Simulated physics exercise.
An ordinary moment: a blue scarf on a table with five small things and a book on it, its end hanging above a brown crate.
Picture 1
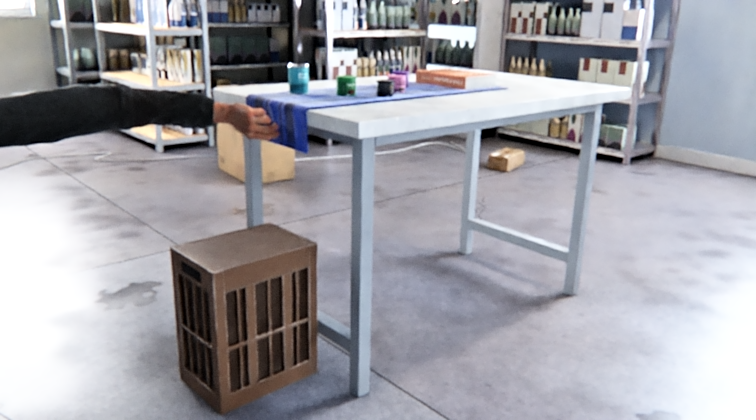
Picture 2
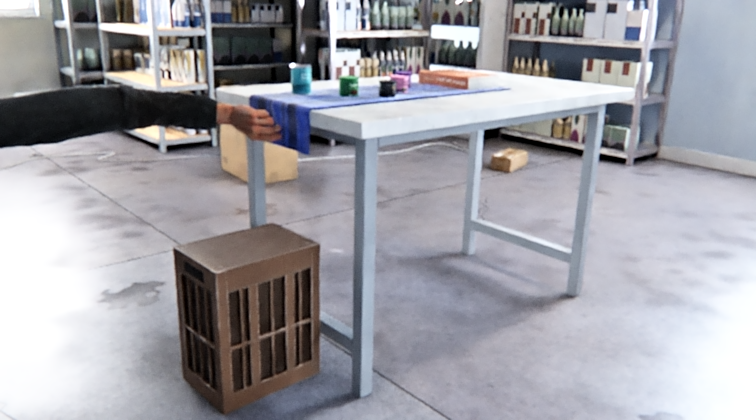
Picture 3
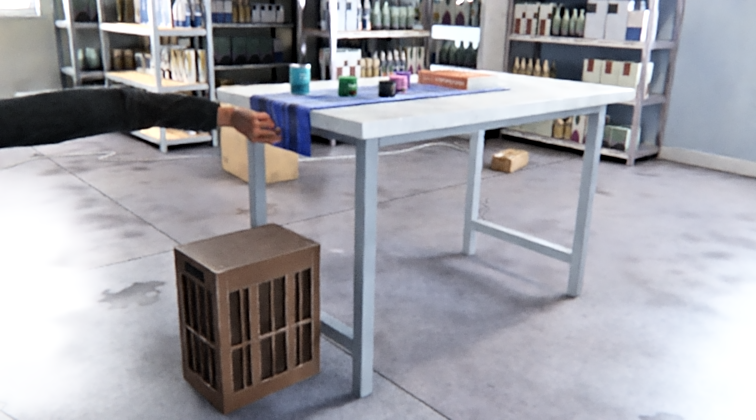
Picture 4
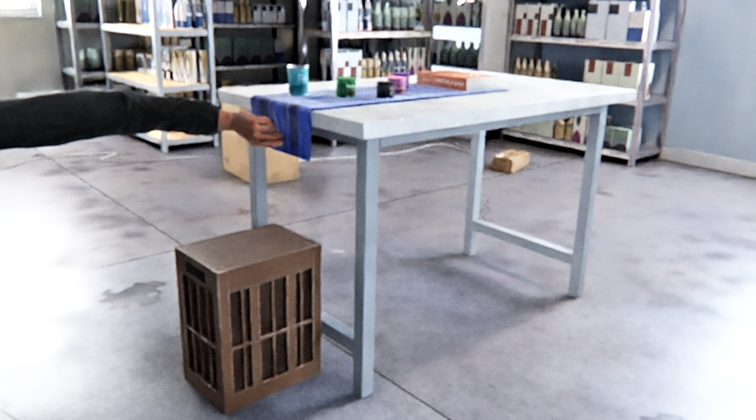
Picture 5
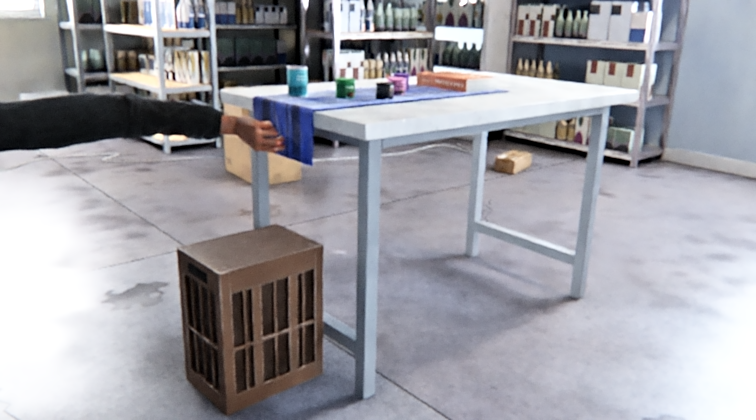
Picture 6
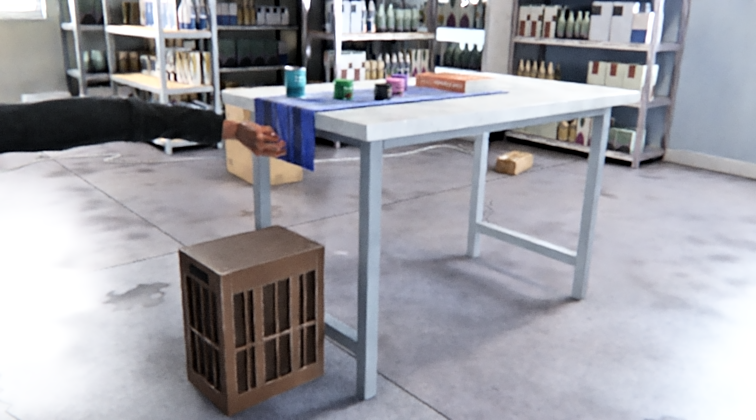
In a storeroom lined with shelves of bottles, a dark-sleeved arm reaches in from the left and holds the end of a blue scarf on a white table. The hand draws the cloth slightly downward above a brown crate, while the colourful containers on it barely shift.
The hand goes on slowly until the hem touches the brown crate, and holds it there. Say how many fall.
It carries off two.
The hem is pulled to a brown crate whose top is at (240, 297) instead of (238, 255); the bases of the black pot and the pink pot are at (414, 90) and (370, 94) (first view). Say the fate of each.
The black pot does not fall, the pink pot drops off.
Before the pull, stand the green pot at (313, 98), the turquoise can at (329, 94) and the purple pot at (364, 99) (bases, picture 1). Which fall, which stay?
The green pot goes over, the turquoise can comes down, the purple pot goes over.
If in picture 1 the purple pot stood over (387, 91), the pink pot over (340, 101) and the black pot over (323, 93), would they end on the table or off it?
The purple pot stays on, the pink pot comes down, the black pot goes over.
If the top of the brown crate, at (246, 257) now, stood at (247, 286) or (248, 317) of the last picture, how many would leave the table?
Over the edge go 3 and 4.
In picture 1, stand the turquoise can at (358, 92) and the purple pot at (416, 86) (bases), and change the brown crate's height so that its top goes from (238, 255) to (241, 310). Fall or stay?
The turquoise can goes over, the purple pot keeps its place on top.
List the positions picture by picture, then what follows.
The first frame shows hem (307, 153); turquoise can (298, 65); green pot (346, 76); black pot (385, 80); pink pot (396, 76); purple pot (401, 72); top of the crate (238, 255).
The second frame shows hem (309, 154); turquoise can (301, 65).
The third frame shows hem (311, 157); green pot (348, 77).
The fourth frame shows hem (310, 161); black pot (385, 82); top of the crate (243, 256).
The fifth frame shows hem (313, 166); pink pot (396, 78).
The sixth frame shows hem (314, 171); turquoise can (295, 68); green pot (343, 80); black pot (383, 84); pink pot (395, 79); purple pot (400, 75).
Soon after, hem near (283, 196); all still up.
Then, hem near (283, 228); turquoise can gone.
Further on, hem on the crate; turquoise can and green pot gone.
At rest, hem on the crate; turquoise can and green pot gone. The answer is two.
